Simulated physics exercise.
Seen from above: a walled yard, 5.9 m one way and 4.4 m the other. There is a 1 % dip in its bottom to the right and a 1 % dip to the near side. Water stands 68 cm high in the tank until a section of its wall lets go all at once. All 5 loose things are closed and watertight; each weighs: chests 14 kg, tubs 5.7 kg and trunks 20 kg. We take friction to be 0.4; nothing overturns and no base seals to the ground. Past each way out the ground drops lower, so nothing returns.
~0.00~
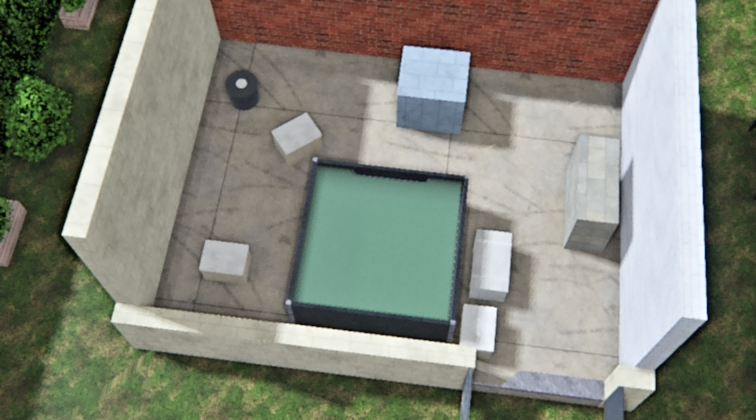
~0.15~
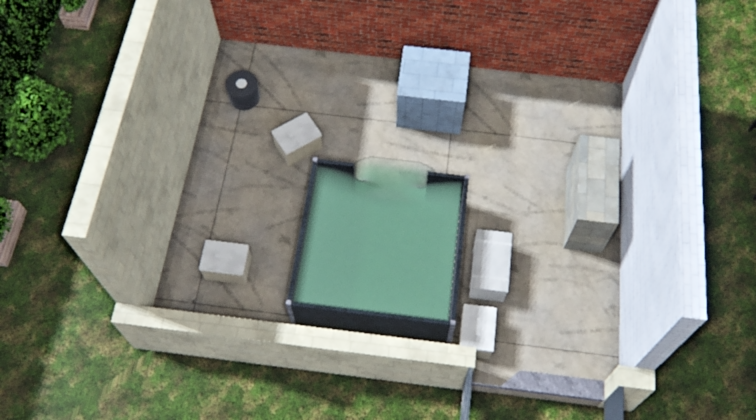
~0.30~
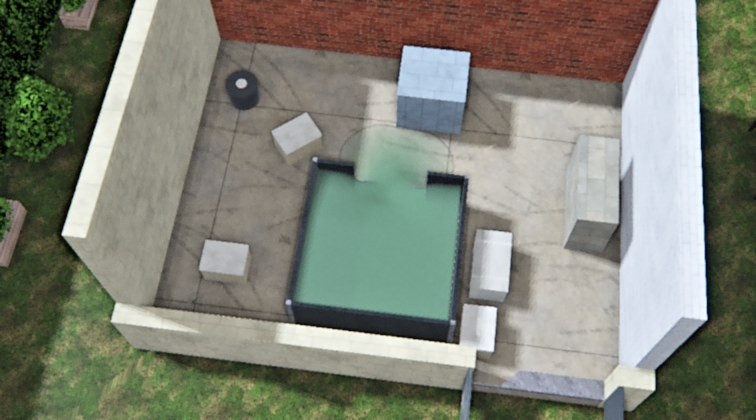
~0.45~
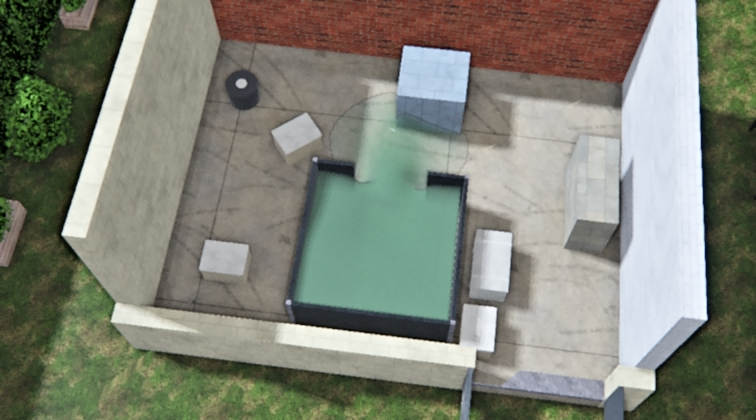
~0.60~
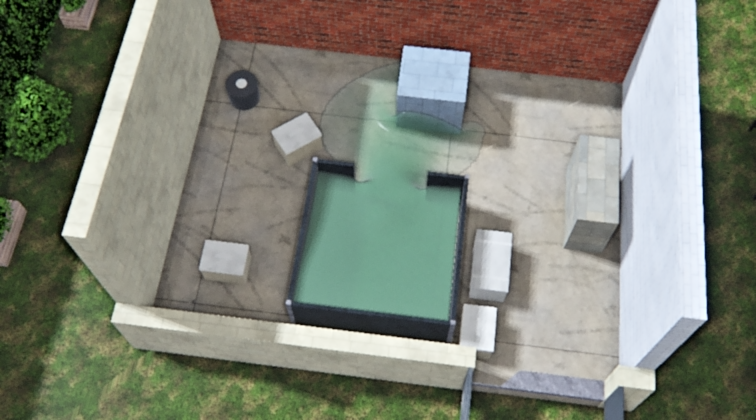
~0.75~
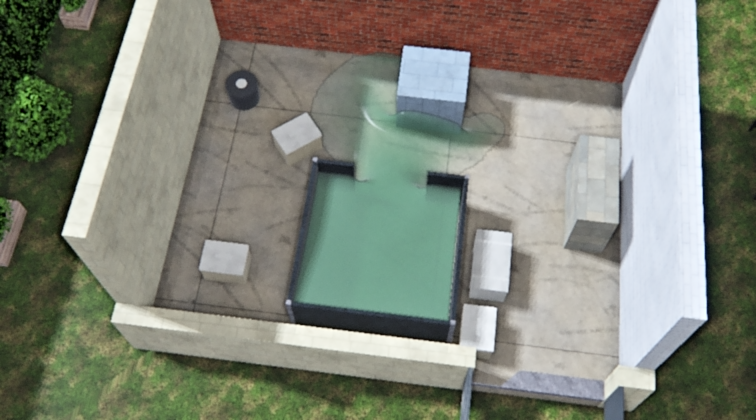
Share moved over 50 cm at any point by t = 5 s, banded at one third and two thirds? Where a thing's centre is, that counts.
The portion is a third to two thirds.
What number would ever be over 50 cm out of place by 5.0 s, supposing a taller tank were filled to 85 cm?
Under that setup the answer is 2.
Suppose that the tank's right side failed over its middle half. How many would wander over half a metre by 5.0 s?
Then 1.
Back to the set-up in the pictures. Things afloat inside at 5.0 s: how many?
Answer: 2.
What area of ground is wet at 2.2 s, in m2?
My estimate is roughly 15 m2.
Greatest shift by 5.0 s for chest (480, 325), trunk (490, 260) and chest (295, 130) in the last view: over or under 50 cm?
Well, in that order it's not reaching it, not reaching it, not reaching it.
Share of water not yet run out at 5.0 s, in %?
96 % or so.
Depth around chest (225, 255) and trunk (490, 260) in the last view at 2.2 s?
0 and 0 cm.
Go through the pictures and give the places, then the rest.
The first picture shows a chest at (478, 327) rests on the ground; a chest at (224, 256), on the bottom; 3.6 m2 under water; 0 of 5 have shifted.
The second picture shows a chest at (478, 327) rests on the ground; a chest at (224, 256), on the bottom; 4.1 m2 under water; 0 of 5 have shifted.
The third picture shows a chest at (478, 327), on the bottom; a chest at (224, 256) rests on the ground; water covers 4.9 m2; 0 of 5 have shifted.
The fourth picture shows a chest at (478, 327), on the bottom; a chest at (224, 256) rests on the ground; 5.5 m2 under water; 0 of 5 have shifted.
The fifth picture shows a chest at (478, 327), on the bottom; a chest at (224, 256) rests on the ground; 6.2 m2 under water; 0 of 5 have shifted.
The sixth picture shows a chest at (478, 327) rests on the ground; a chest at (224, 256) rests on the ground; 6.8 m2 under water; 0 of 5 have shifted.
After 1.1 s 0 of 5 are over 50 cm from their spots; 0 afloat.
After 2.2 s 0 of 5 are over 50 cm from their spots; 0 afloat.
After 3.5 s 1 of 5 are over 50 cm from their spots; 1 afloat.
After 5.0 s 2 of 5 are over 50 cm from their spots, and 2 have been at some point; 2 afloat.
